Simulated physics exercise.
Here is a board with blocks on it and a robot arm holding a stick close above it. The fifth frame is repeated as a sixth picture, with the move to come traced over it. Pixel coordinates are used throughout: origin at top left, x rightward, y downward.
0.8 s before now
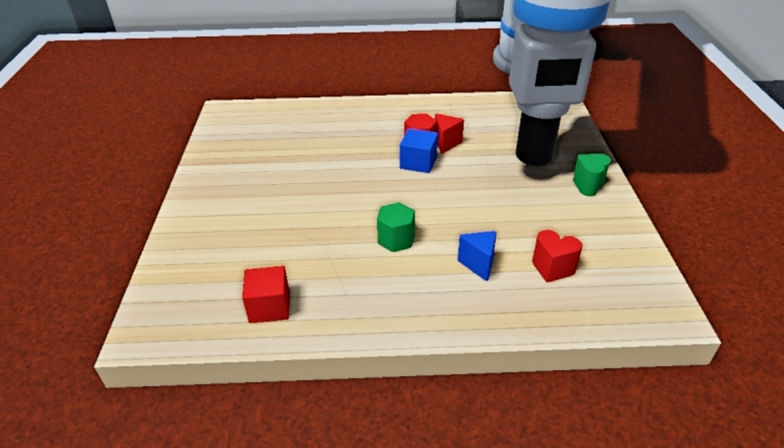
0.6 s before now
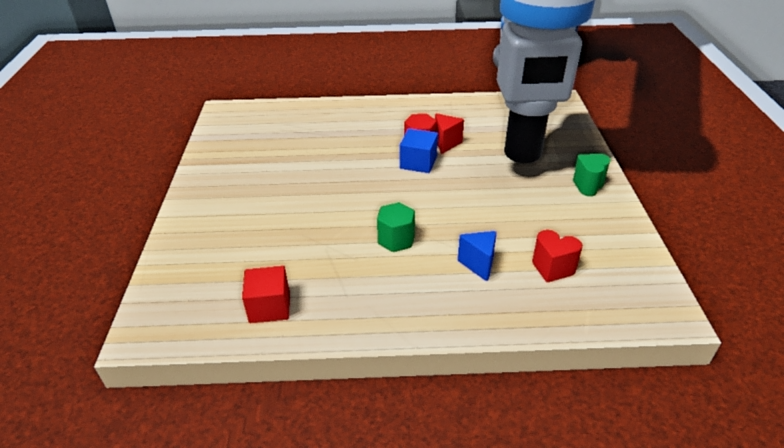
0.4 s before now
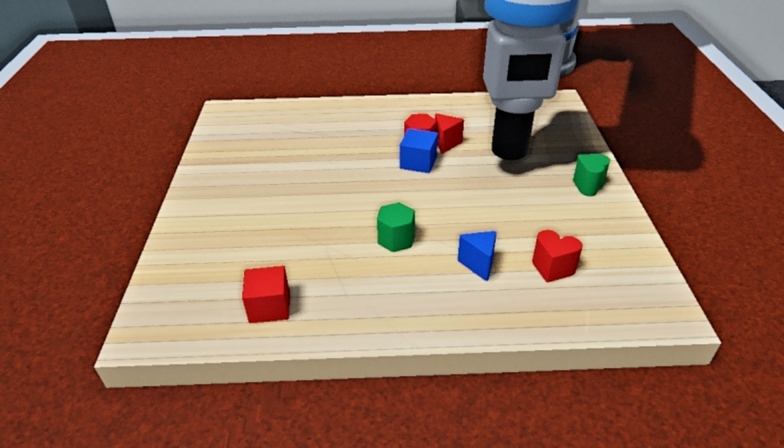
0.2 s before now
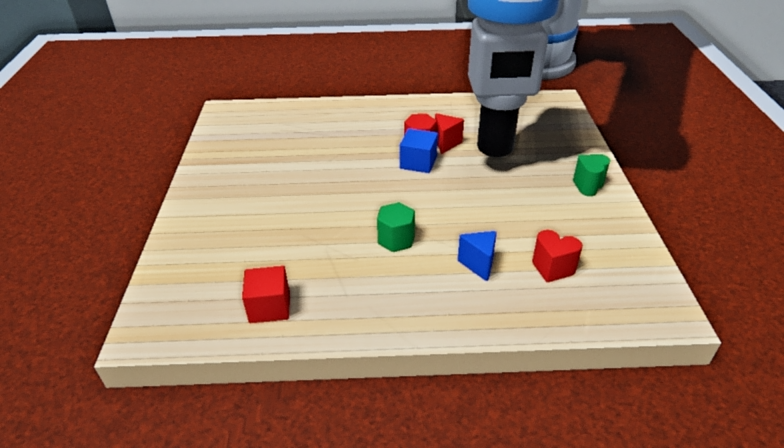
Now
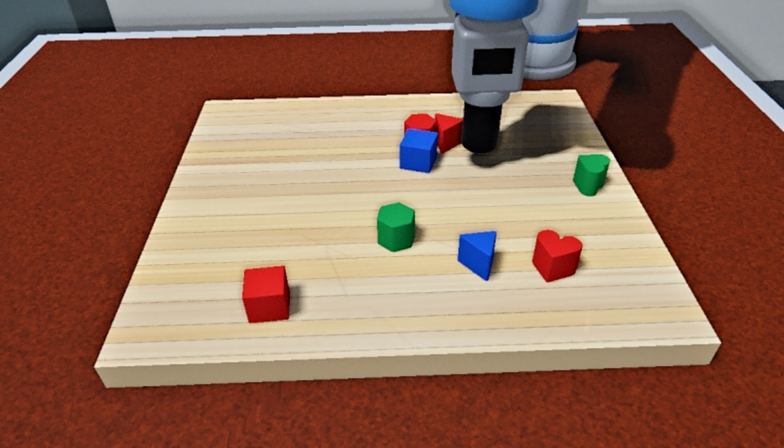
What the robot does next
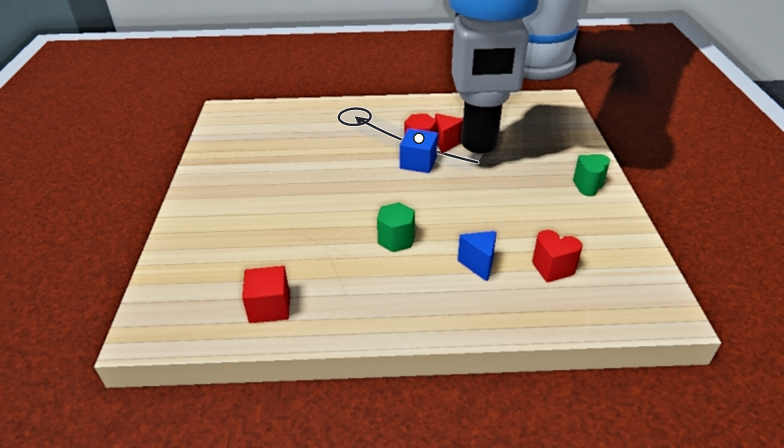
On a wooden board, a robot arm moving its black stick left toward a red triangular block while the scattered blocks stay still.
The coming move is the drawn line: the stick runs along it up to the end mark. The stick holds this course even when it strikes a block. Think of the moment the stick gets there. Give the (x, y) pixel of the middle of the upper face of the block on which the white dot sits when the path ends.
My best guess is (399, 136).
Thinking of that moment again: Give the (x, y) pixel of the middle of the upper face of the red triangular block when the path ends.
Somewhere near (426, 108).
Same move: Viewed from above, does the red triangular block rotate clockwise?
Yes - that is the case.
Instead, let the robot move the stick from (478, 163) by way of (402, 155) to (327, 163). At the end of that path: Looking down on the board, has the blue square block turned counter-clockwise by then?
Answer: Yes.
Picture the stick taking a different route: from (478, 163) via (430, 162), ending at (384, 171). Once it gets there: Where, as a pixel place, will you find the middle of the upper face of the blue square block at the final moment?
That would be at about pixel (349, 142).
Path on the board, from (478, 163) over (408, 142) to (355, 117); the dot is on the blue square block.
The first path, step by step. One third of the way, stick (429, 132); blue square block (404, 137), turned 50° anticlockwise; red hexagonal block (405, 114), turned 40° anticlockwise; red triangular block (435, 110), turned 30° clockwise.
Two thirds of the way, stick (388, 117); blue square block (399, 136), turned 70° anticlockwise; red hexagonal block (366, 100), turned 40° anticlockwise; red triangular block (426, 108), turned 80° clockwise.
At the end, stick (354, 100); blue square block (399, 136), turned 70° anticlockwise; red hexagonal block (332, 85), turned 45° anticlockwise; red triangular block (426, 108), turned 80° clockwise.
